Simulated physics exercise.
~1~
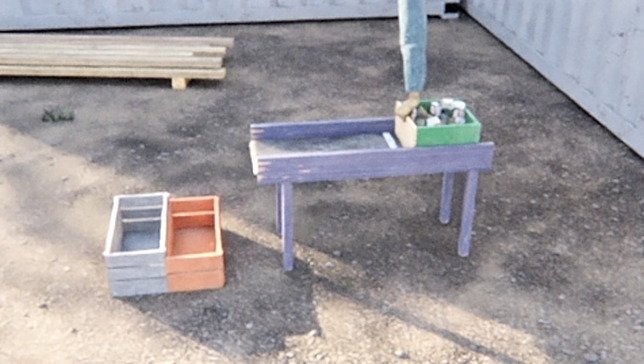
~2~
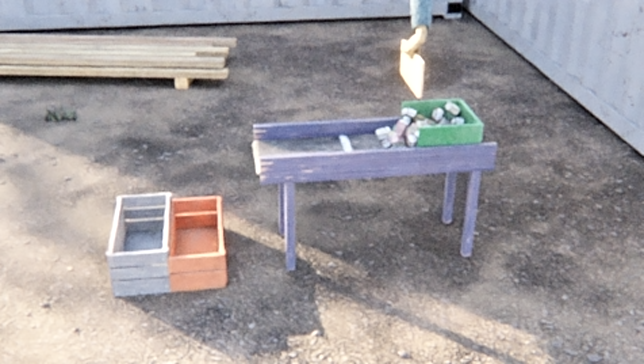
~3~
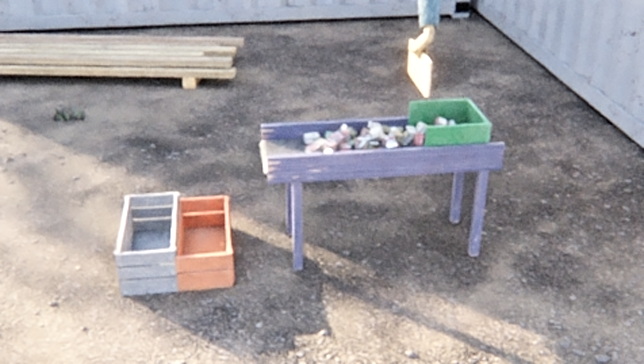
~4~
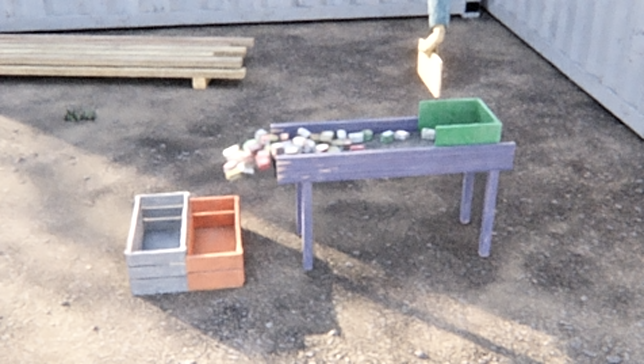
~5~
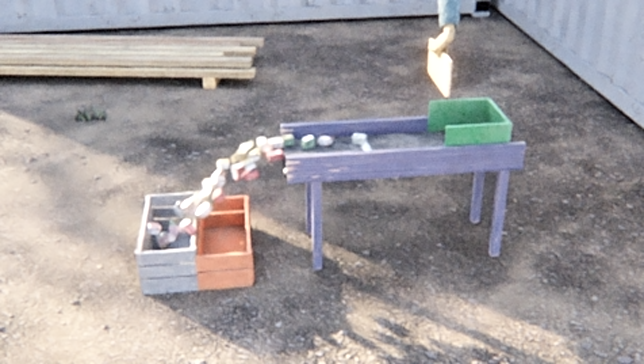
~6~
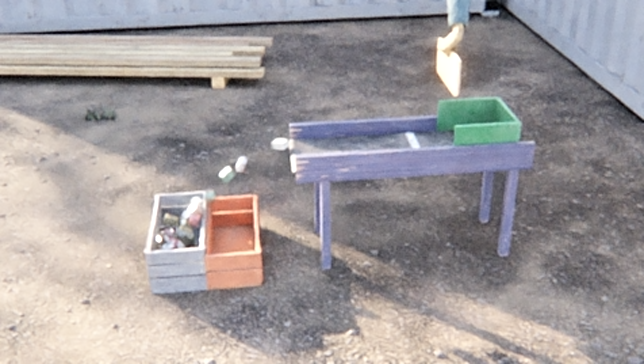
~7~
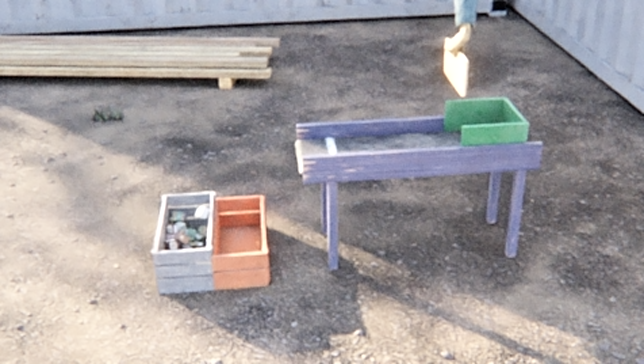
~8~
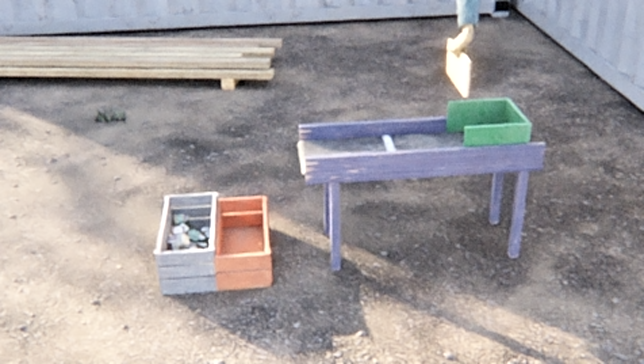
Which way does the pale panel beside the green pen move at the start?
The pale panel moves up, lifted away from the belt by the arm above it.
